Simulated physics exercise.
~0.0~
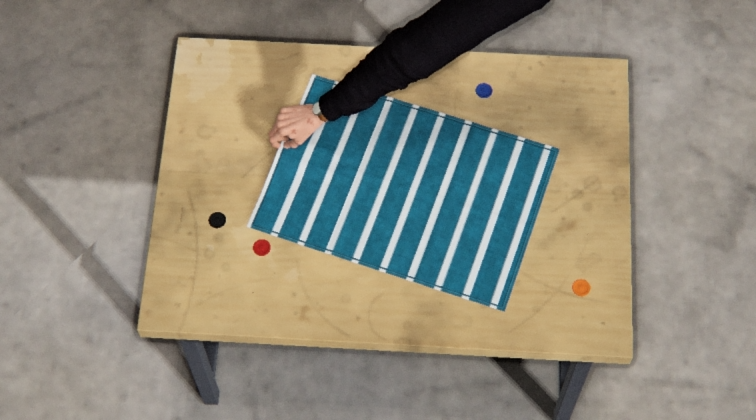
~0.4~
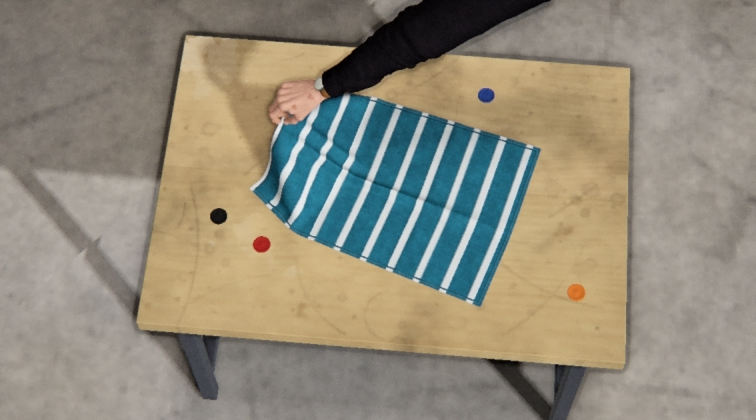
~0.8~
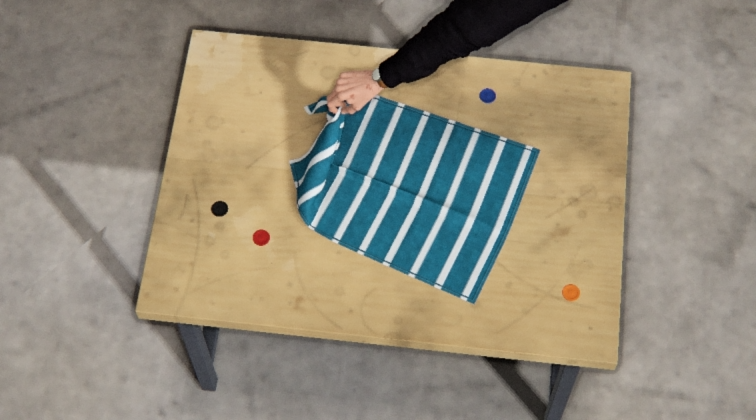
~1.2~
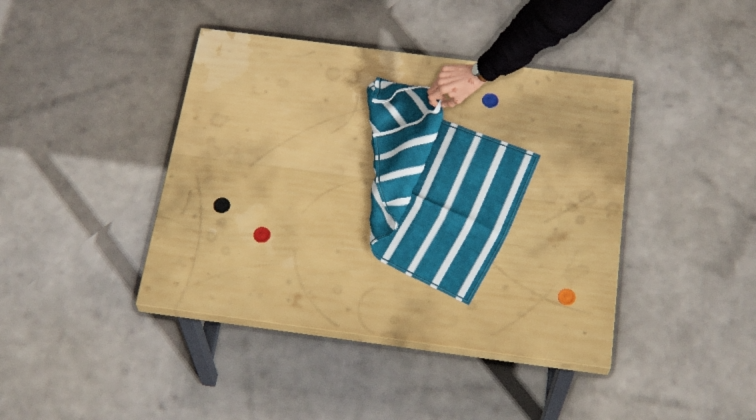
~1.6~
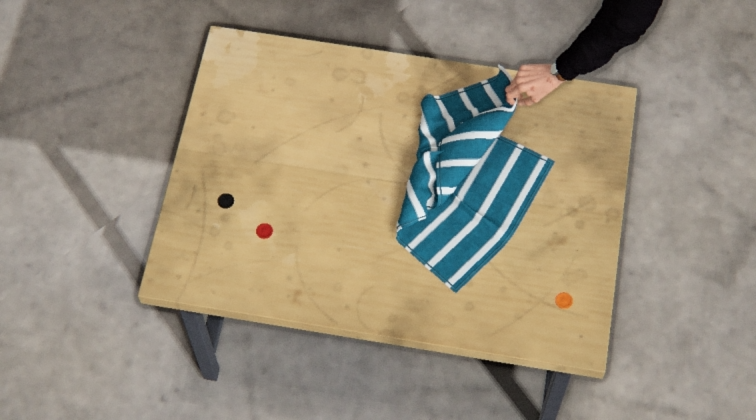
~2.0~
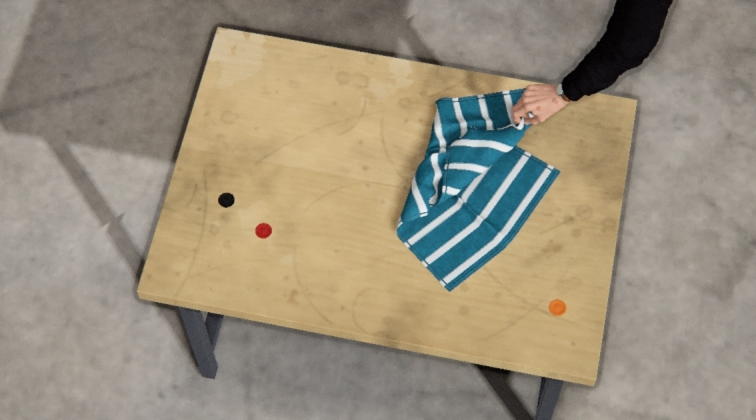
A hand lifted the left end of a teal and white striped cloth on a wooden table and drew it rightward, folding it over and covering the blue disc, while the black, red and orange ones stayed in view.
